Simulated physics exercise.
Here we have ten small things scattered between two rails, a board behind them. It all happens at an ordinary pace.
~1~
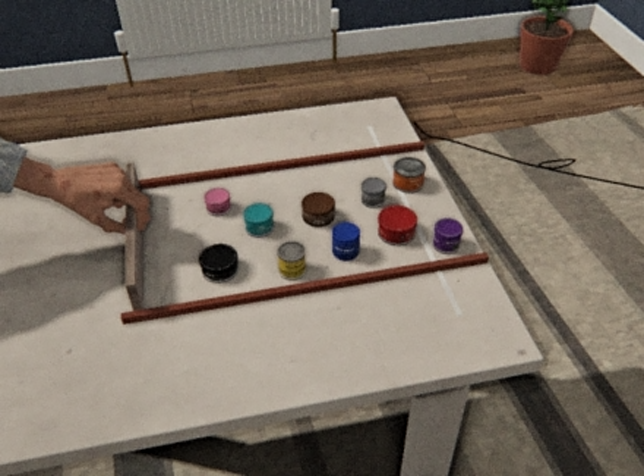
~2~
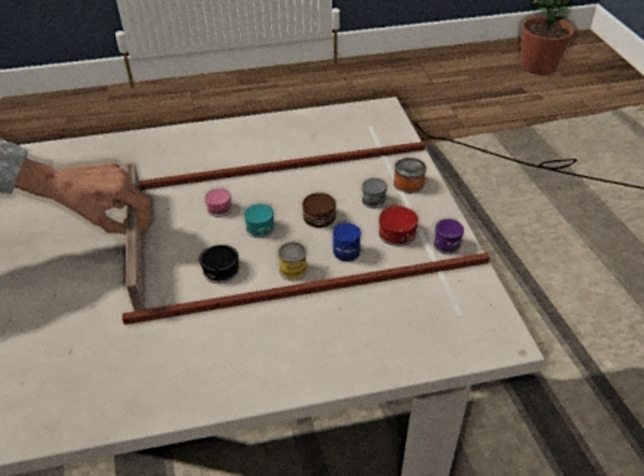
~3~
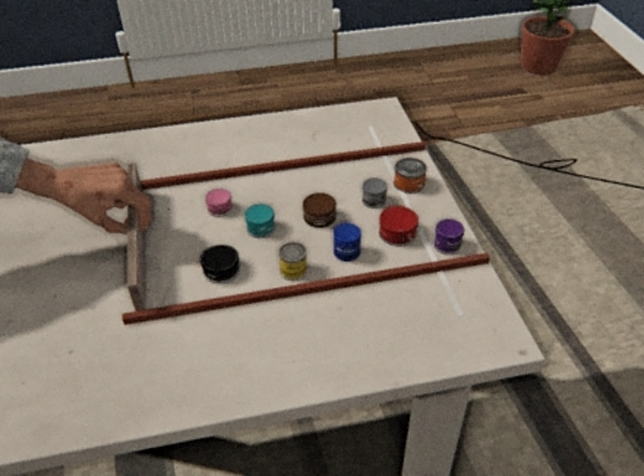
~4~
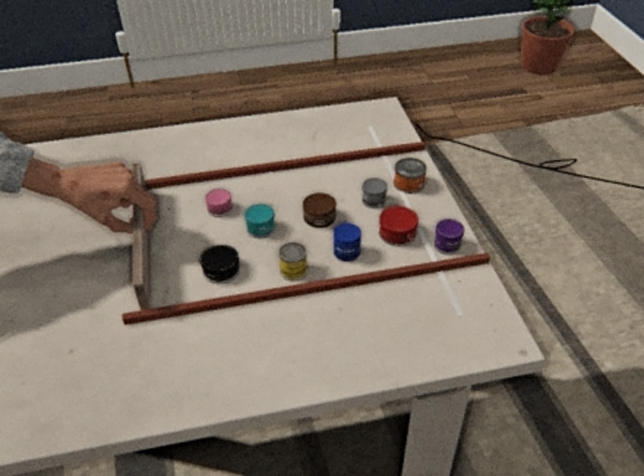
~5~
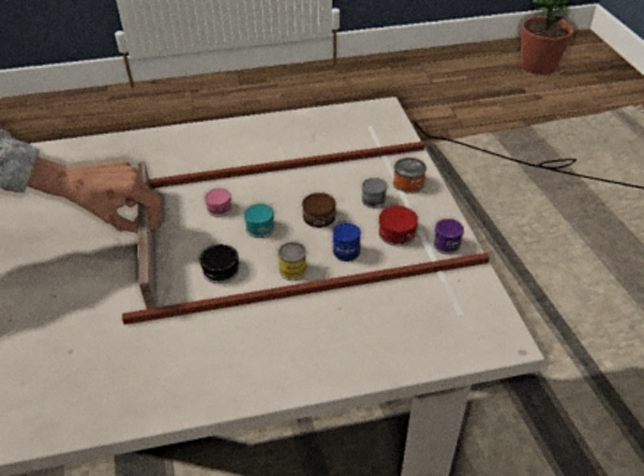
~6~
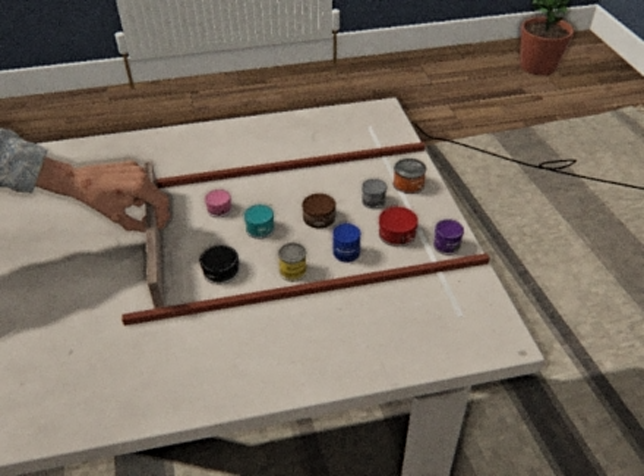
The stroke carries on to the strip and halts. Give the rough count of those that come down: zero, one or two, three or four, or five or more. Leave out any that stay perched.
In the end the number that fall off is one or two.
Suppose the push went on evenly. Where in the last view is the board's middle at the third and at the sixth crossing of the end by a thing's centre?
About (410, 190), then (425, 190).
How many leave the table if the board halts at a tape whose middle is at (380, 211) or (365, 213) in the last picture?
It would be 0 and 0.
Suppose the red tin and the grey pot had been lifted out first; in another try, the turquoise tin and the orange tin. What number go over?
The counts: 1 and 1.
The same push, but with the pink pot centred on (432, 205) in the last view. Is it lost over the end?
The pink pot comes down.
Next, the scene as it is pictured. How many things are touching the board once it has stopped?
In contact: 4.
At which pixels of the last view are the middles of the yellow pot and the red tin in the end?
The yellow pot stops around (446, 246); the red tin around (469, 214).
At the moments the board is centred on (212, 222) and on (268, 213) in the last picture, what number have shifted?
2 and 4.
A little later, none off yet; purple tin at rest near (448, 237); orange tin at rest near (410, 176); red tin at rest near (398, 227).
Next, none off yet; purple tin at rest near (450, 237); orange tin shifted about its own width near (421, 166); red tin shifted about its own width near (425, 221).
When it is over, the number that fall off is one or two; down, purple tin.
